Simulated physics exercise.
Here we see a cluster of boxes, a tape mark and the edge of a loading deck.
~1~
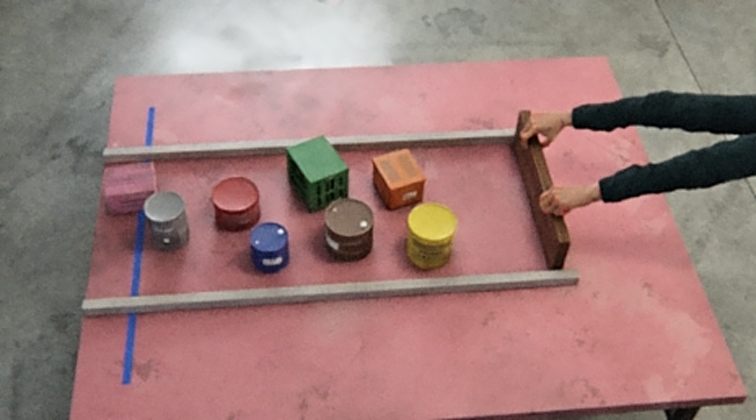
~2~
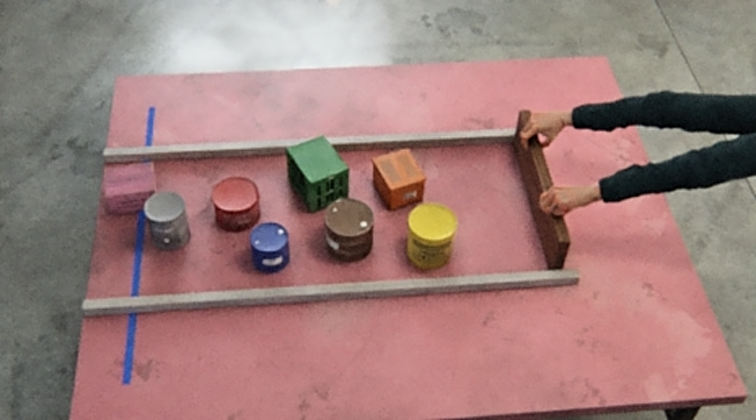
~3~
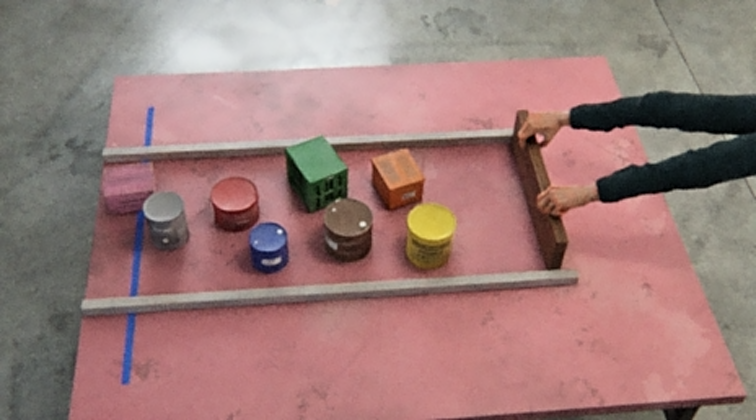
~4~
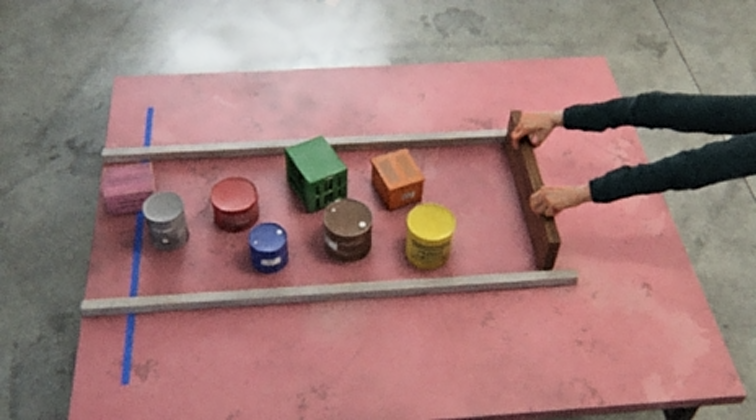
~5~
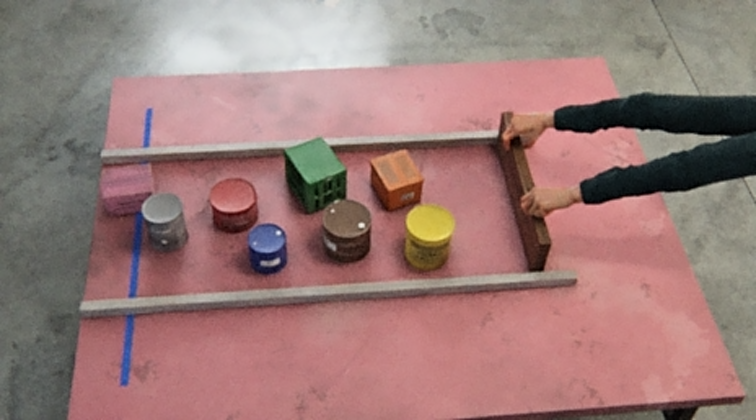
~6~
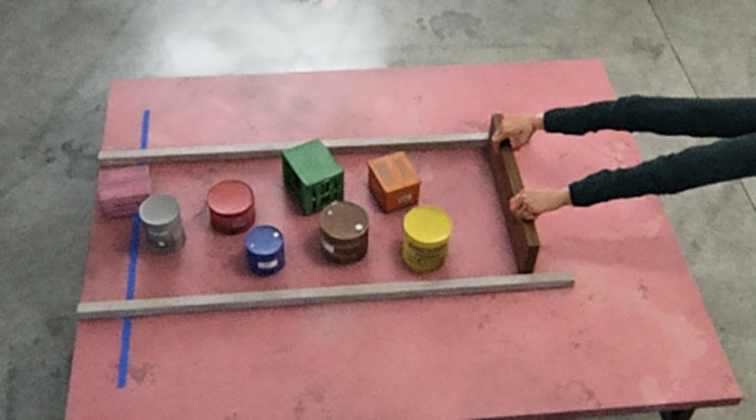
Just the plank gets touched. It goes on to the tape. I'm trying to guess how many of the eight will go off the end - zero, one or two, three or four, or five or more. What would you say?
In the end, the drop-off count sits at five or above.
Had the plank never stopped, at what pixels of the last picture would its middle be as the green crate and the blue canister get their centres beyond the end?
Approx. (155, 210) / approx. (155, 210) for the other.
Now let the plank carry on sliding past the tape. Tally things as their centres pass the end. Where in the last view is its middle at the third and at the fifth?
At (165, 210) for the third, at (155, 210) for the fifth.
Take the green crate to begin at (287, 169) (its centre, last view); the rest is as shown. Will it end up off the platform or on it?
Set there, the object goes off the end.
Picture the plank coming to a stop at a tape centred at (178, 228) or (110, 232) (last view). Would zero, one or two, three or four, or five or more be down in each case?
Count per tape, in the order given: 1 or 2, then at least five.
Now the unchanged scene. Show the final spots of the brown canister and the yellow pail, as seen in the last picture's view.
In the last picture the brown canister sits at (107, 227) while the yellow pail sits at (103, 270).
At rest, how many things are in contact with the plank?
Contact count: 3.
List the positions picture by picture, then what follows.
The first frame shows pink box (132, 188); grey pail (168, 222); red pail (237, 204); plank (539, 189); tape (141, 228).
The second frame shows grey pail (168, 222); blue canister (270, 248).
The third frame shows red pail (236, 204); plank (537, 189).
The fourth frame shows pink box (131, 189); yellow pail (430, 237).
The fifth frame shows grey pail (166, 223); green crate (315, 175).
The sixth frame shows pink box (127, 192); grey pail (163, 225); red pail (232, 208); plank (511, 192); tape (136, 231).
Soon after, none off yet; pink box at rest near (127, 192); grey pail at rest near (163, 225); red pail at rest near (232, 208).
Then, none off yet; pink box at rest near (127, 192); grey pail moved about its own width near (136, 239); red pail moved about its own width near (172, 219).
By the end, the number that fall off is five or more; fallen, green crate, blue canister, red pail, grey pail and pink box.
